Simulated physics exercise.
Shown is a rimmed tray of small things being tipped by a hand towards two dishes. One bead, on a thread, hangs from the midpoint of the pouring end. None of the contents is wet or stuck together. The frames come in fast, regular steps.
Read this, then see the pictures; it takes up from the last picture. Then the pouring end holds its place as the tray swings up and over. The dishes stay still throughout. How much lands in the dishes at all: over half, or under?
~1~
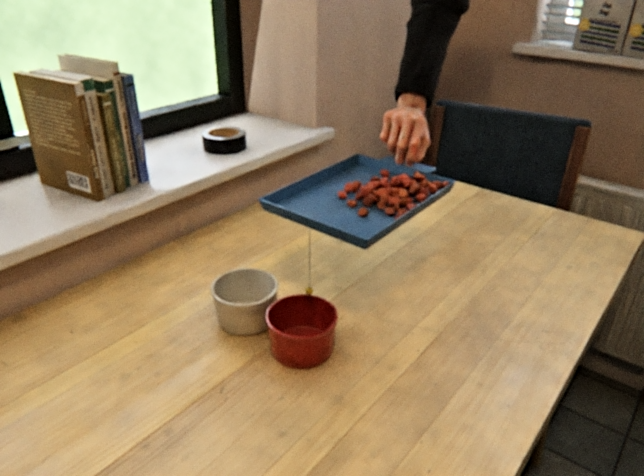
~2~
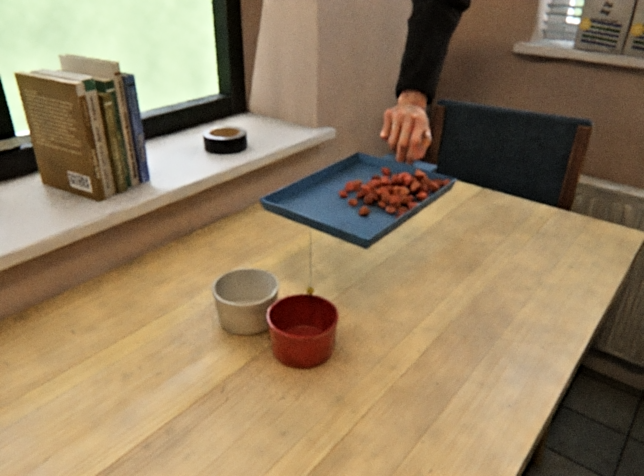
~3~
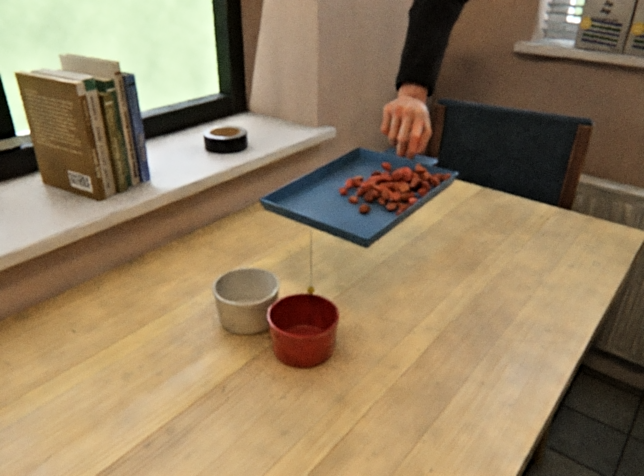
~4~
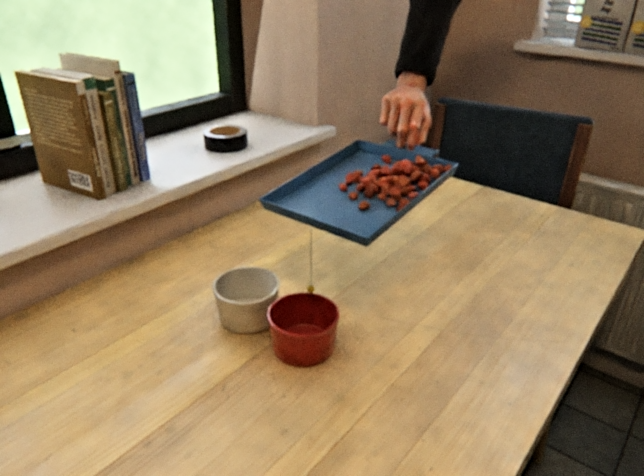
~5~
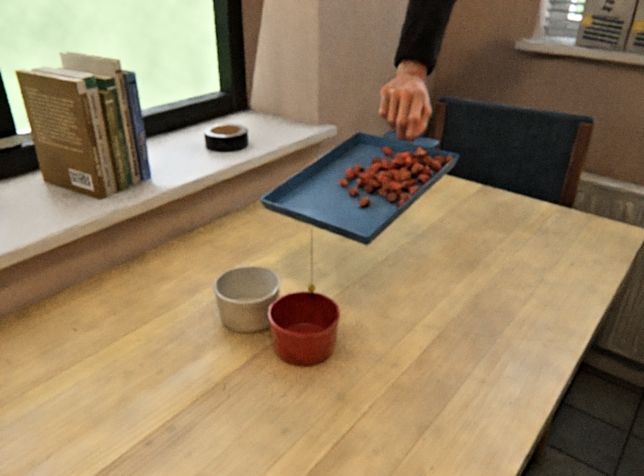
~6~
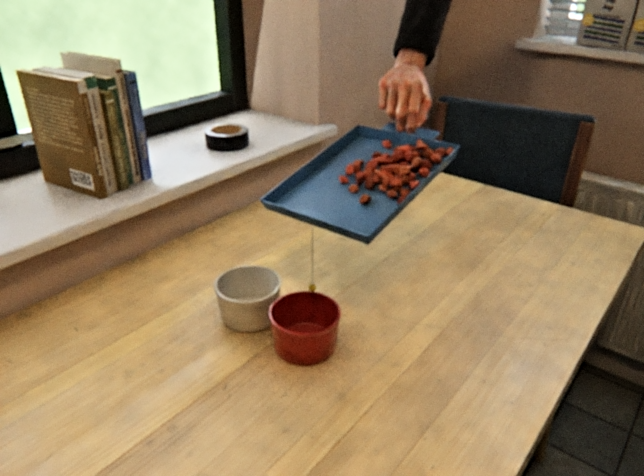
Most likely the lost part will be a minority.
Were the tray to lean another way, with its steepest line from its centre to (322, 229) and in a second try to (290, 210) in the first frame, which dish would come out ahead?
Number one favours the right of the two; number two favours the left of the two.
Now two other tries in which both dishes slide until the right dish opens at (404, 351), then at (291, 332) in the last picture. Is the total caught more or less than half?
In the first position shy of half, in the second past half.
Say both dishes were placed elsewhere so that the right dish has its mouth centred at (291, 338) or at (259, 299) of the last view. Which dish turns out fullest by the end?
At place one the right of the pair; at place two the right of the pair.
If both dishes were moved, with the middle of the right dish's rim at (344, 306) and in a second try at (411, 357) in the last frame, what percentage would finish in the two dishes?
About 10 and 20 per cent.
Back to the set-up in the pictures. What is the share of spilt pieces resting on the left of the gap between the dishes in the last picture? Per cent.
Left fraction: Around 50 per cent.
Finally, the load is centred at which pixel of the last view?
Roughly at (289, 342), give or take.
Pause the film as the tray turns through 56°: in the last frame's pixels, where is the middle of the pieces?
Close to (317, 210).
Soon, tray tipped steeply; nearly all on the tray; a small part in the air.
A while on, tray tipped right over; about two thirds on the tray; a small part in the right dish; a small part in the left dish; a small part outside both; a small part in the air.
Towards the end, tray tipped past a quarter turn; about a third in the right dish; about a quarter in the left dish; about a third outside both.
Finally, tray tipped past a quarter turn; about a third in the right dish; about a quarter in the left dish; about a third outside both.
